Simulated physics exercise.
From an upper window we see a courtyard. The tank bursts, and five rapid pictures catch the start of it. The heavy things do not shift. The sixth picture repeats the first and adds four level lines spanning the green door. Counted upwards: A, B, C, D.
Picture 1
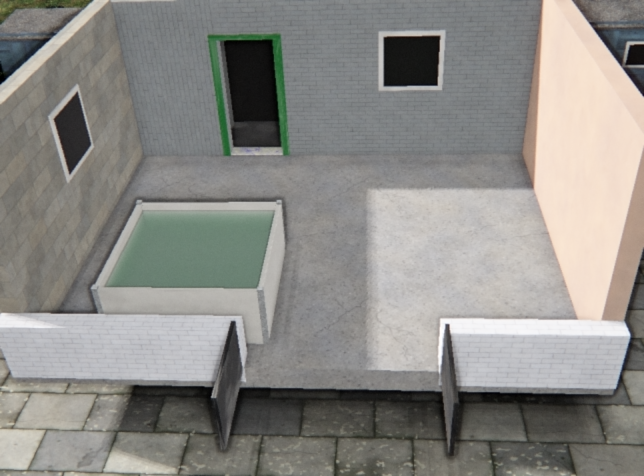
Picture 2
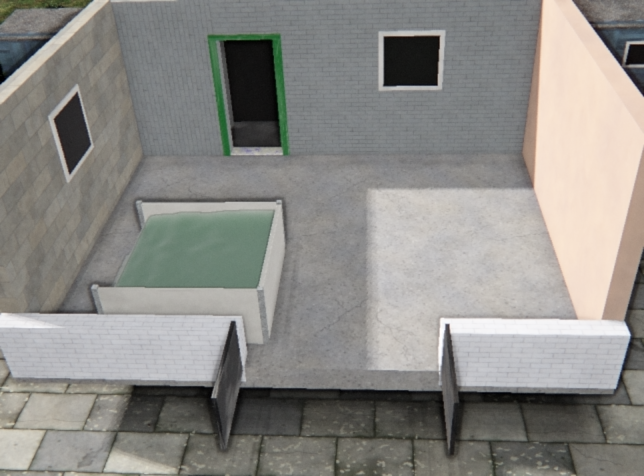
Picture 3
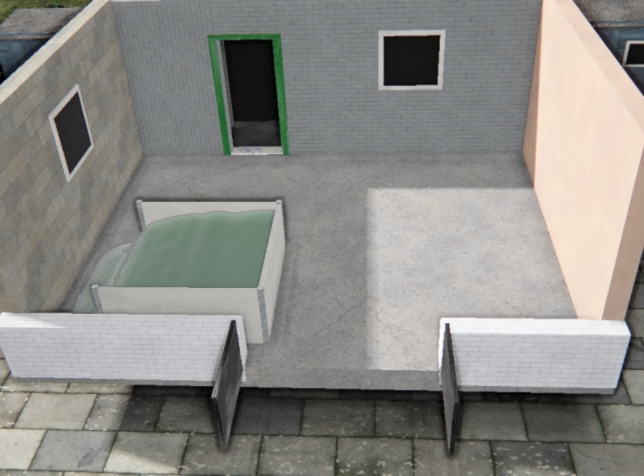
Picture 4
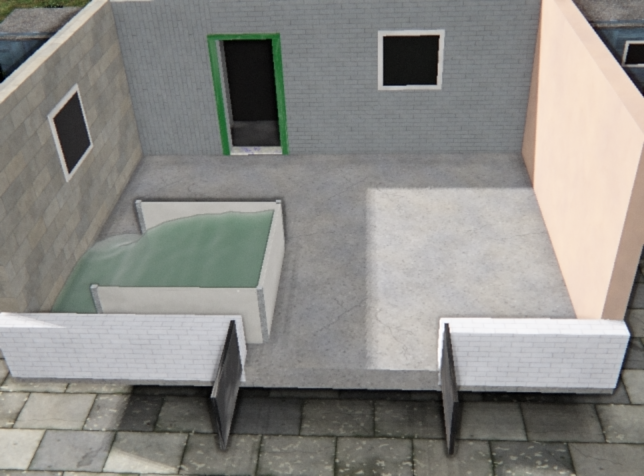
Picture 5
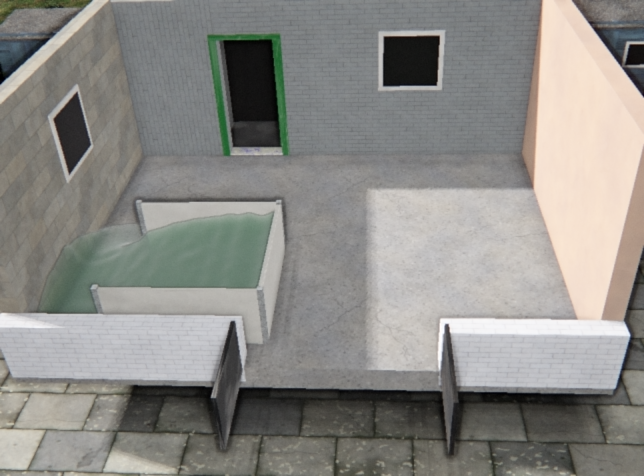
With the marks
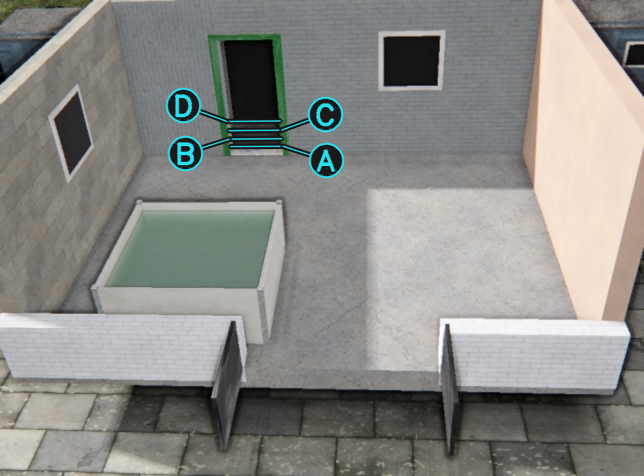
A pale-walled tank of green water stands on the left of a grey concrete courtyard, seen from above through a steady view. Behind it are a grey brick wall with a green-framed doorway and a white-framed window, with stone at left, peach at right, and a low white wall with an open gate in front. The tank's left side opens, and water pours out leftward, spreading over the ground to the stone wall.
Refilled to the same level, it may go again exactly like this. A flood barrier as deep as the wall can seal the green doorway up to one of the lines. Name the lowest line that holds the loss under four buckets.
Mark A just does it.
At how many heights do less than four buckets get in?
All of them.
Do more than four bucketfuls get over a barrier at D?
No.
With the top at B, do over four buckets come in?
No.
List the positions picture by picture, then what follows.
The first frame shows water in the tank at rest, its middle at (195, 248); foot of the green doorway at (257, 155); open gate at (340, 314).
In the second frame, water covers 2 % of the ground, its front hidden from here.
The third frame shows front seen at (108, 256), 5 % of the ground wet.
The fourth frame shows front seen at (109, 239), 7 % of the ground wet.
The fifth frame shows front seen at (102, 229), 8 % of the ground wet.
On the marked copy, A at (256, 146); B at (255, 138); C at (254, 130); D at (253, 121); from the bottom up A, B, C, D.
Choosing A, a splash gets over, under a bucket.
Choosing B, nothing gets over.
Choosing C, nothing gets over.
Choosing D, nothing gets over.
